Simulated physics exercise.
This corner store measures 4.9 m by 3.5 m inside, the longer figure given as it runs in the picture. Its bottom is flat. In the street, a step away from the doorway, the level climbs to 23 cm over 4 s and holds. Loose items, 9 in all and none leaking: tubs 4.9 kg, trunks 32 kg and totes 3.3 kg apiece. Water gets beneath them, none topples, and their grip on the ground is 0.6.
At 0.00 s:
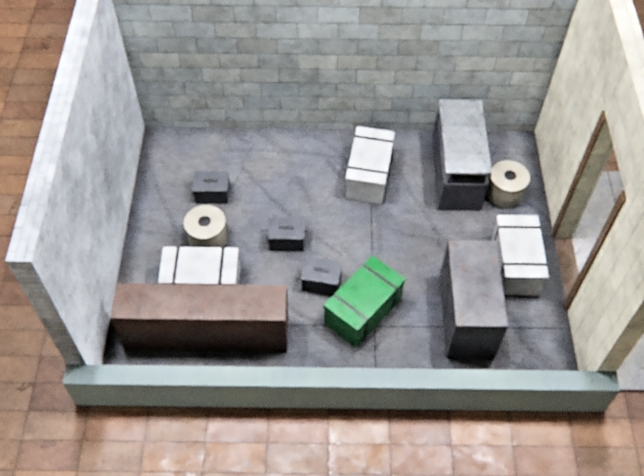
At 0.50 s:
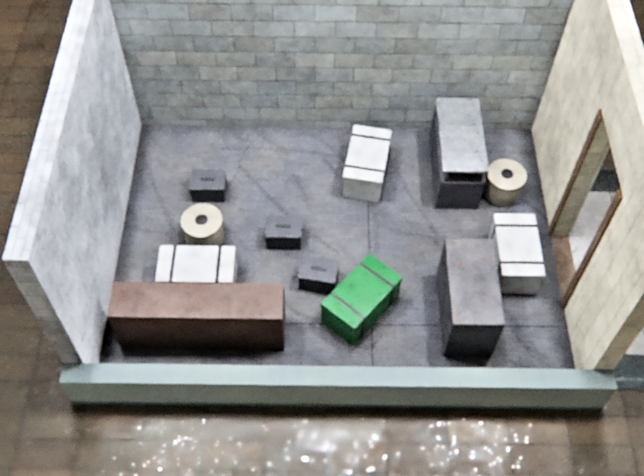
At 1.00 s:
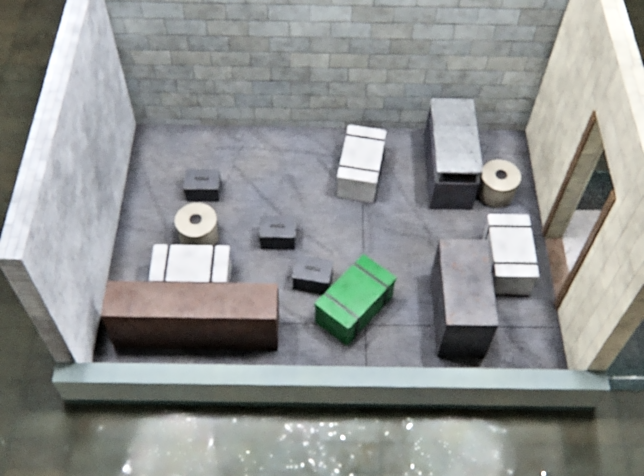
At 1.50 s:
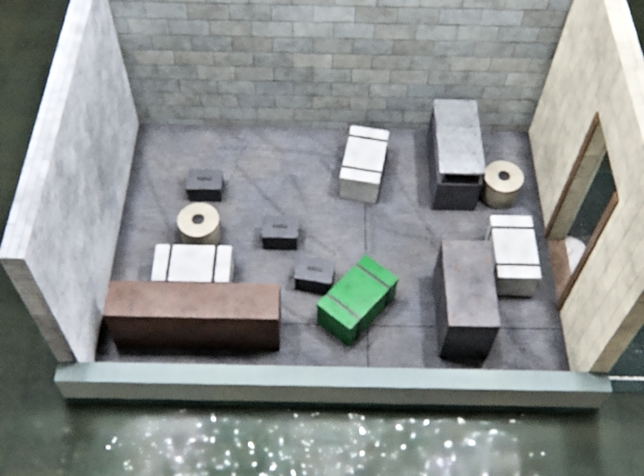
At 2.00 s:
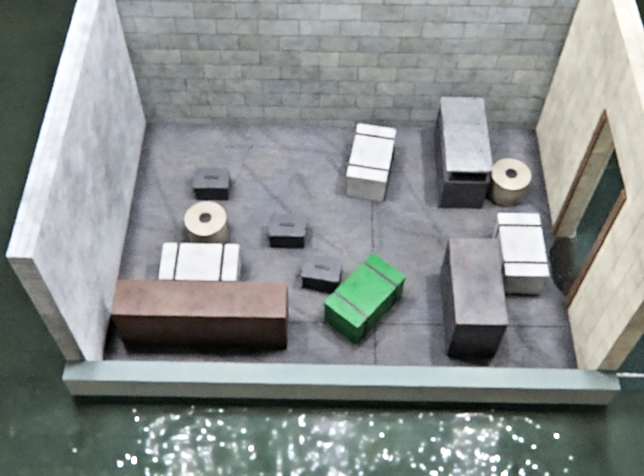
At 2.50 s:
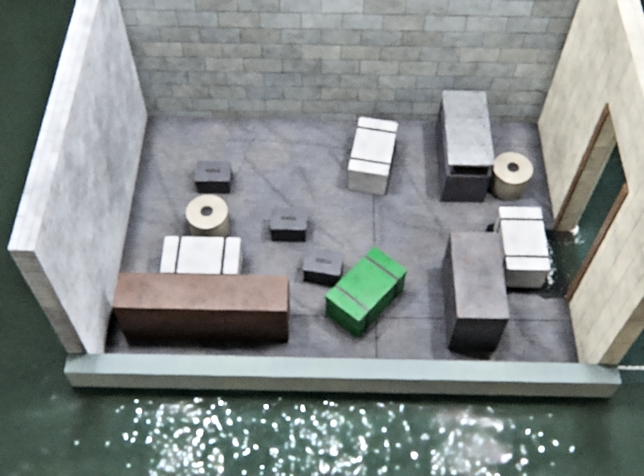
Water spreads over the tiled ground around the small walled room, while the items inside stay still.
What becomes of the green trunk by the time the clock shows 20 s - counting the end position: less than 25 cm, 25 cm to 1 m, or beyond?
The green trunk is nudged along.
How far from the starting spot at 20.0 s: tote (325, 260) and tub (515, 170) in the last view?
In turn: 150 cm, 200 cm.
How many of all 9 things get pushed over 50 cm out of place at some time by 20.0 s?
I count 9.
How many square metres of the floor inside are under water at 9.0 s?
Roughly 13 m2.
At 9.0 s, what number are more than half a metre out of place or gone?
I count 1.
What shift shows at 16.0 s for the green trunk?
Roughly 20 cm by then.
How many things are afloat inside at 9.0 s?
2 of them.
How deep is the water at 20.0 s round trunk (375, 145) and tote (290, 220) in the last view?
Roughly 15 and 16 cm.
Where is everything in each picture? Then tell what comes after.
The green trunk at (365, 292) rests on the ground; 0.0 m2 under water; 0 of 9 have shifted, in the first frame.
The green trunk at (362, 290) rests on the ground; water covers 0.0 m2; 0 of 9 have shifted, in the second frame.
The green trunk at (356, 290), on the bottom; 0.0 m2 under water; 0 of 9 have shifted, in the third frame.
The green trunk at (358, 291) rests on the ground; 0.0 m2 under water; 0 of 9 have shifted, in the fourth frame.
The green trunk at (366, 289), on the bottom; 0.0 m2 under water; 0 of 9 have shifted, in the fifth frame.
The green trunk at (367, 283) rests on the ground; water covers 0.3 m2; 0 of 9 have shifted, in the sixth frame.
After 4.0 s the green trunk is near (367, 283), 0.0 m from its start, aground; 0 afloat.
After 9.0 s the green trunk is near (367, 283), 0.0 m from its start, aground; 2 afloat.
After 16.0 s the green trunk is near (390, 284), 0.2 m from its start, afloat; 9 afloat.
After 20.0 s the green trunk is near (363, 319), 0.5 m from its start, afloat; 9 afloat.
